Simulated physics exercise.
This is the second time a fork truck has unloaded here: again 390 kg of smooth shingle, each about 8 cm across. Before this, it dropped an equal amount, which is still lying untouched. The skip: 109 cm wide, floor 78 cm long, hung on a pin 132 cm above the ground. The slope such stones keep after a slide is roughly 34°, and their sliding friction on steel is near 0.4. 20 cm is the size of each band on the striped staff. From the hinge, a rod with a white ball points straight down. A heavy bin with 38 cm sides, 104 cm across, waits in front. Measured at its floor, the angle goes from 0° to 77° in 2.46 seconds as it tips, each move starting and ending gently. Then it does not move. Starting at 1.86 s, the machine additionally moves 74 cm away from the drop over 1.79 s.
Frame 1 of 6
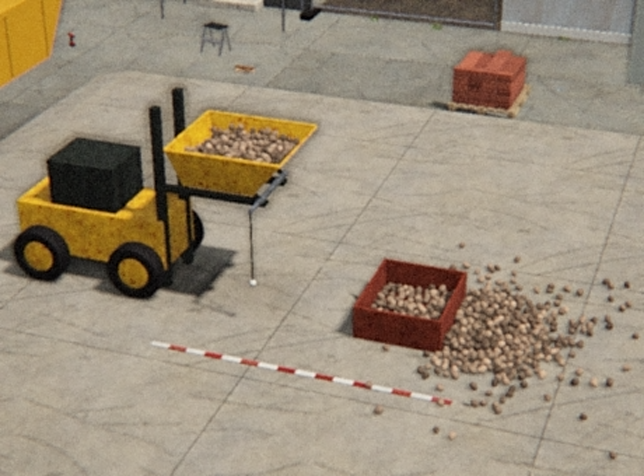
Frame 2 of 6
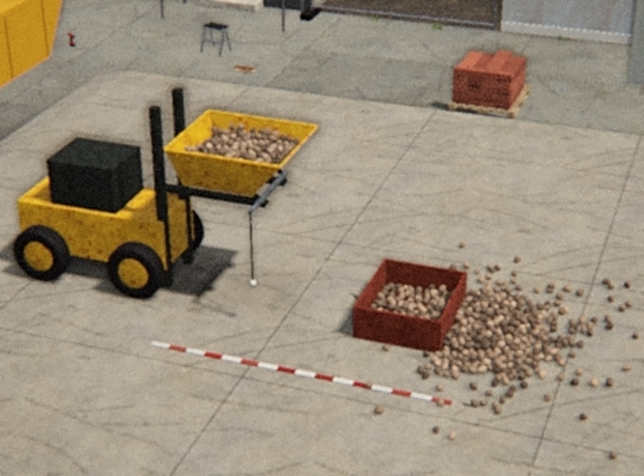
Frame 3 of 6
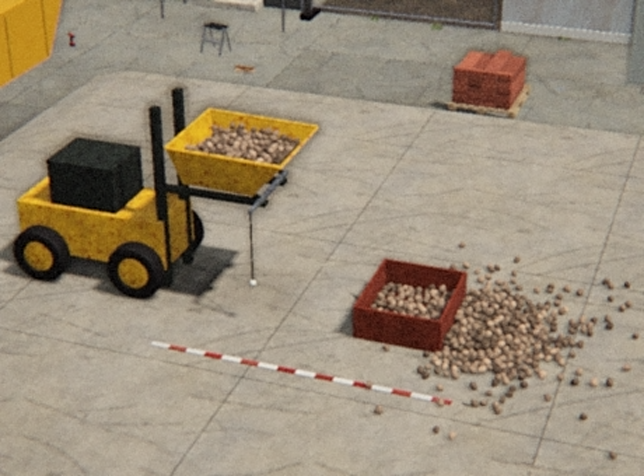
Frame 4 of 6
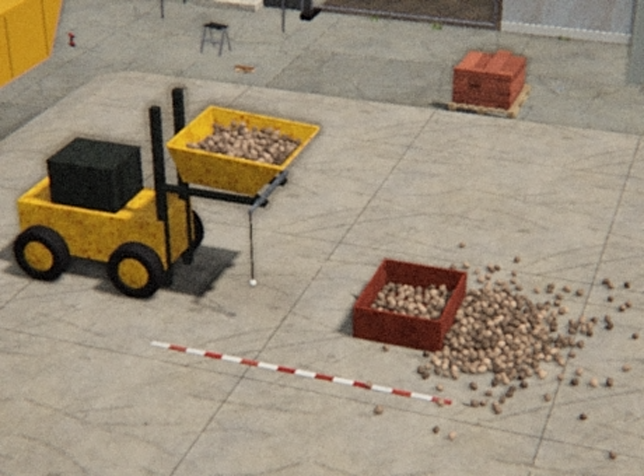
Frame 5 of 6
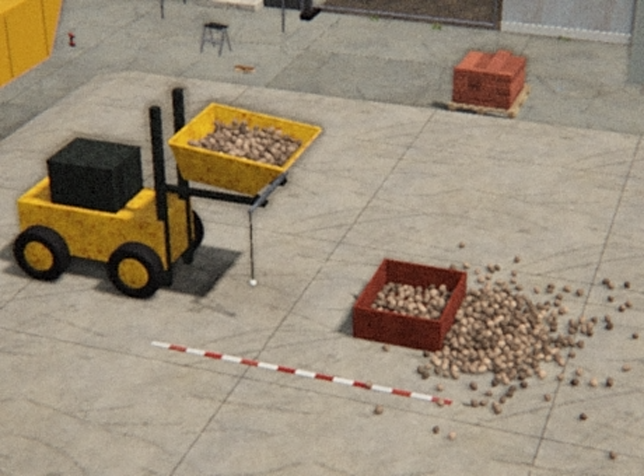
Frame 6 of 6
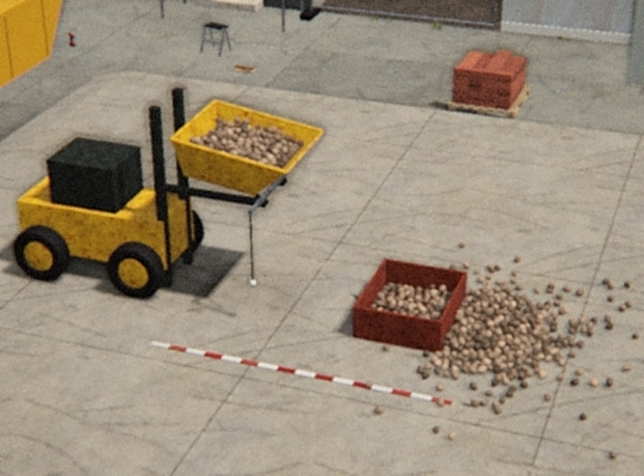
Yellow fork truck slightly tilting a raised yellow skip of smooth stones, near a red bin with stones scattered around it.
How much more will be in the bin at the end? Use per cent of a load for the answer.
Roughly 26 per cent of a load more.
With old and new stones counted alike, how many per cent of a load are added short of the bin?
My estimate is about 65 per cent of a load.
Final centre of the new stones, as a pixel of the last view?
Their centre rests close to (358, 305).
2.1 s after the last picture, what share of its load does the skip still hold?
Roughly 10 parts in a hundred of the load.
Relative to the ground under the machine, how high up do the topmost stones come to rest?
I'd say close to 30 cm above the ground.
Then, 1.3 s after the last picture the floor is at 65°; in per cent of one load, 96 in the skip, 4 short of the bin, 27 in the bin, 72 beside or beyond the bin; the foremost stones are past the picture's edge.
Then, 2.1 s after the last picture the floor is at 77°; in per cent of one load, 10 in the skip, 59 short of the bin, 52 in the bin, 78 beside or beyond the bin; the foremost stones are past the picture's edge.
Then, 3.6 s after the last picture the floor is at 77°; in per cent of one load, 0 in the skip, 64 short of the bin, 53 in the bin, 82 beside or beyond the bin; the foremost stones are past the picture's edge.
Then, 6.2 s after the last picture the floor is at 77°; in per cent of one load, 0 in the skip, 64 short of the bin, 53 in the bin, 82 beside or beyond the bin; the foremost stones are past the picture's edge. Net gain in the bin, 26.
